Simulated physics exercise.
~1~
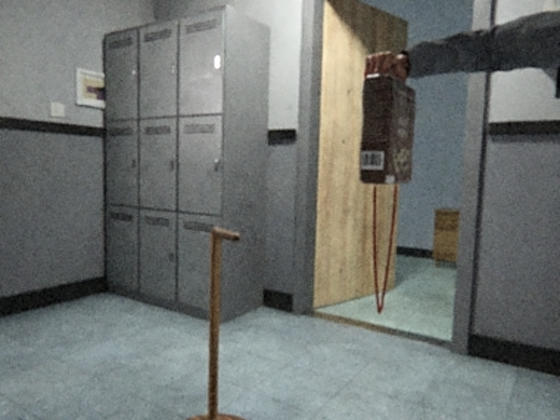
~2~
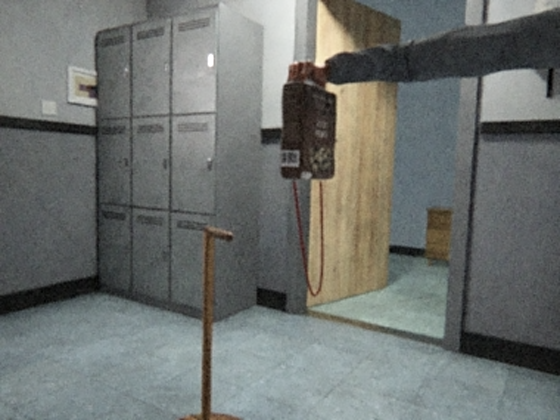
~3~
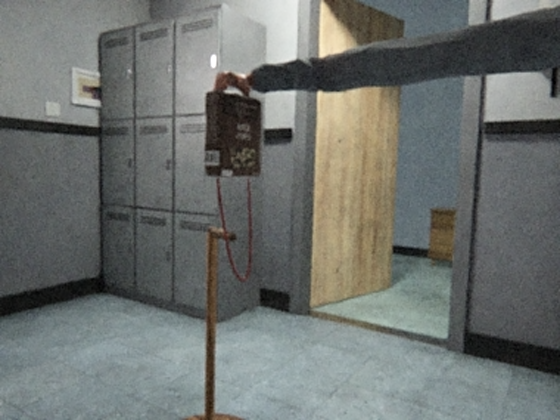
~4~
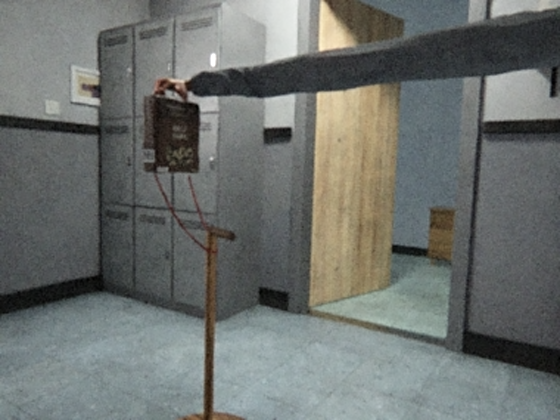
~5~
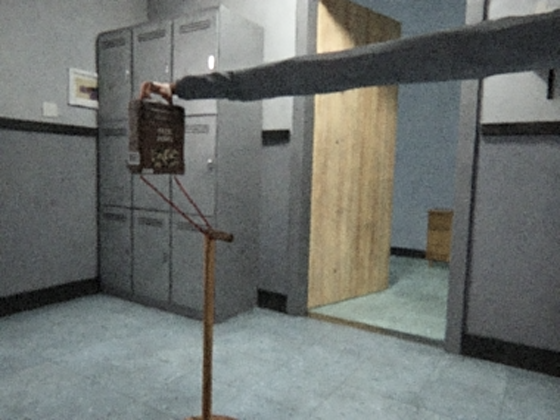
In a locker room, an arm carries a brown bag left until its loop snags on a post.
